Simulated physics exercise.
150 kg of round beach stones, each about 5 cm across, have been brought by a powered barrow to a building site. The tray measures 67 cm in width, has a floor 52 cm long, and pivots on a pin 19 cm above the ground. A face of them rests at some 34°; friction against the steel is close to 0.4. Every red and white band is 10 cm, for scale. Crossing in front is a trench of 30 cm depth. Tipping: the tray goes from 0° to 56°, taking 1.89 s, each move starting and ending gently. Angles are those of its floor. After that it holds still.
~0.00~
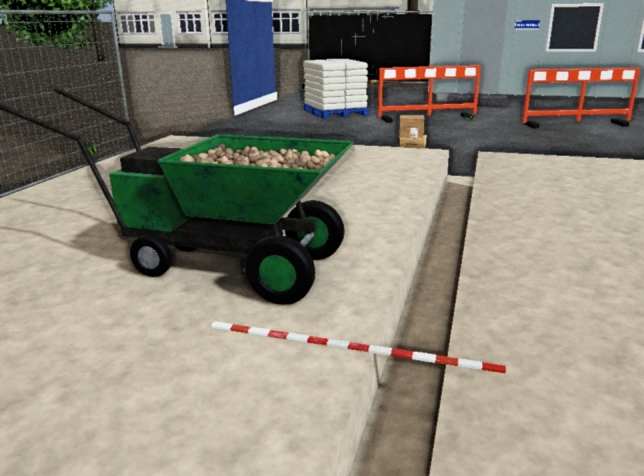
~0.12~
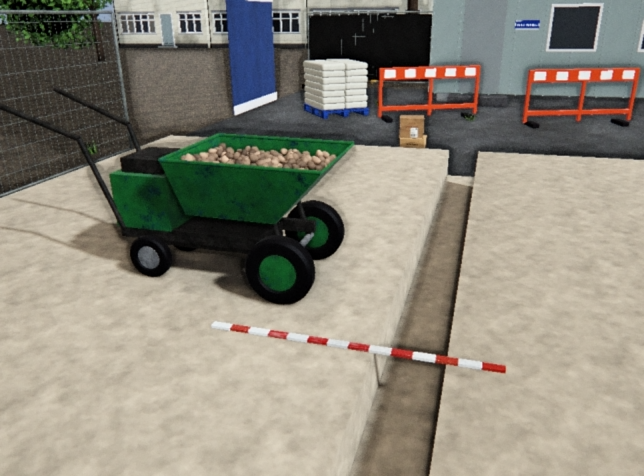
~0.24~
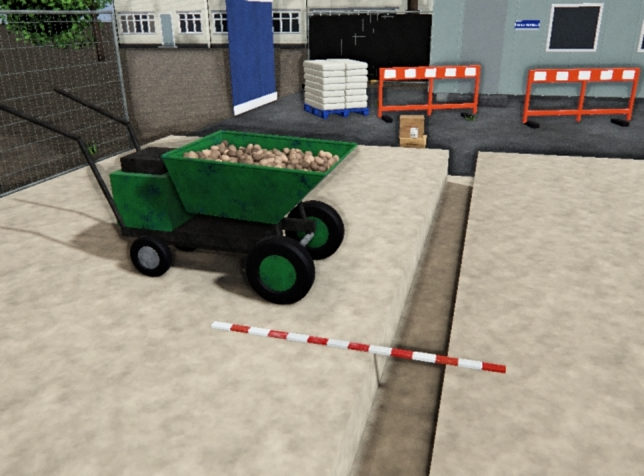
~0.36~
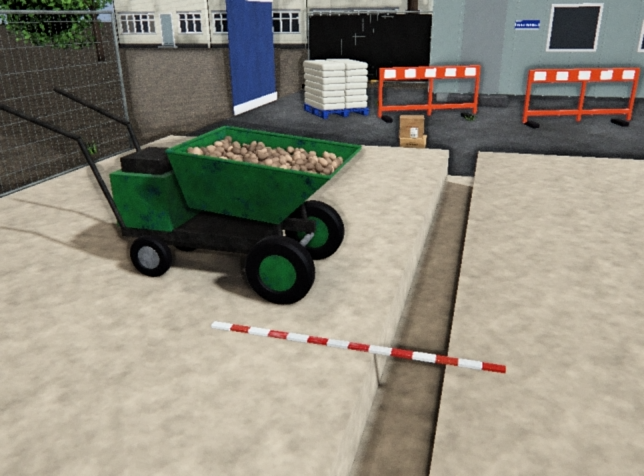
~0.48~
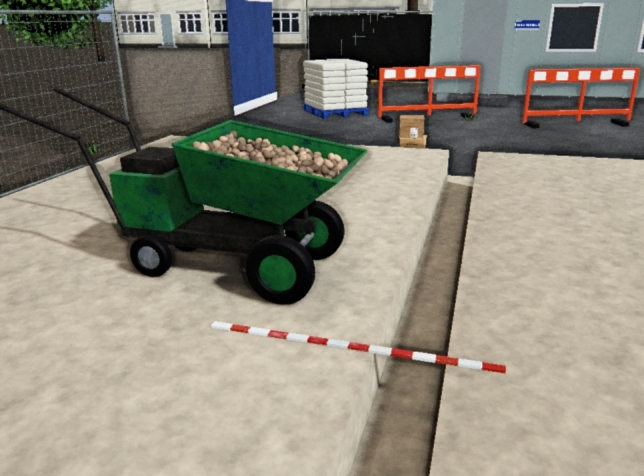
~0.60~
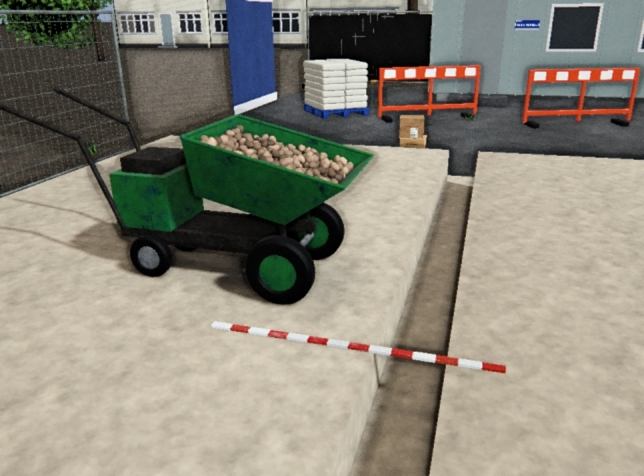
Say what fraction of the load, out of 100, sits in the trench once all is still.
About 78 out of 100.
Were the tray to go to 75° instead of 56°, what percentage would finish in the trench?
Roughly 90% would end there.
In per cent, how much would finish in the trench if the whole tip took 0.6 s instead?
It would come to roughly 55 per cent.
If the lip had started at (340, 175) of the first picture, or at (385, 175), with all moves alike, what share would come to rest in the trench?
55 %, then 20 %.
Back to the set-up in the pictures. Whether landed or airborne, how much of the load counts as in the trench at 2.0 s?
Some 25 per cent.
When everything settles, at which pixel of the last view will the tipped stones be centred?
I'd point somewhere around (426, 325).
After 1.4 s the floor is at 47°; 100 % in the tray; the foremost stones are at (394, 227).
After 2.0 s the floor is at 56°; 71 % in the tray, 27 % in the trench, 1 % past the trench; the foremost stones are at (468, 295).
After 2.3 s the floor is at 56°; 47 % in the tray, 46 % in the trench, 7 % past the trench; the foremost stones are at (526, 298).
After 4.3 s the floor is at 56°; 15 % in the tray, 78 % in the trench, 7 % past the trench; the foremost stones are at (576, 311).
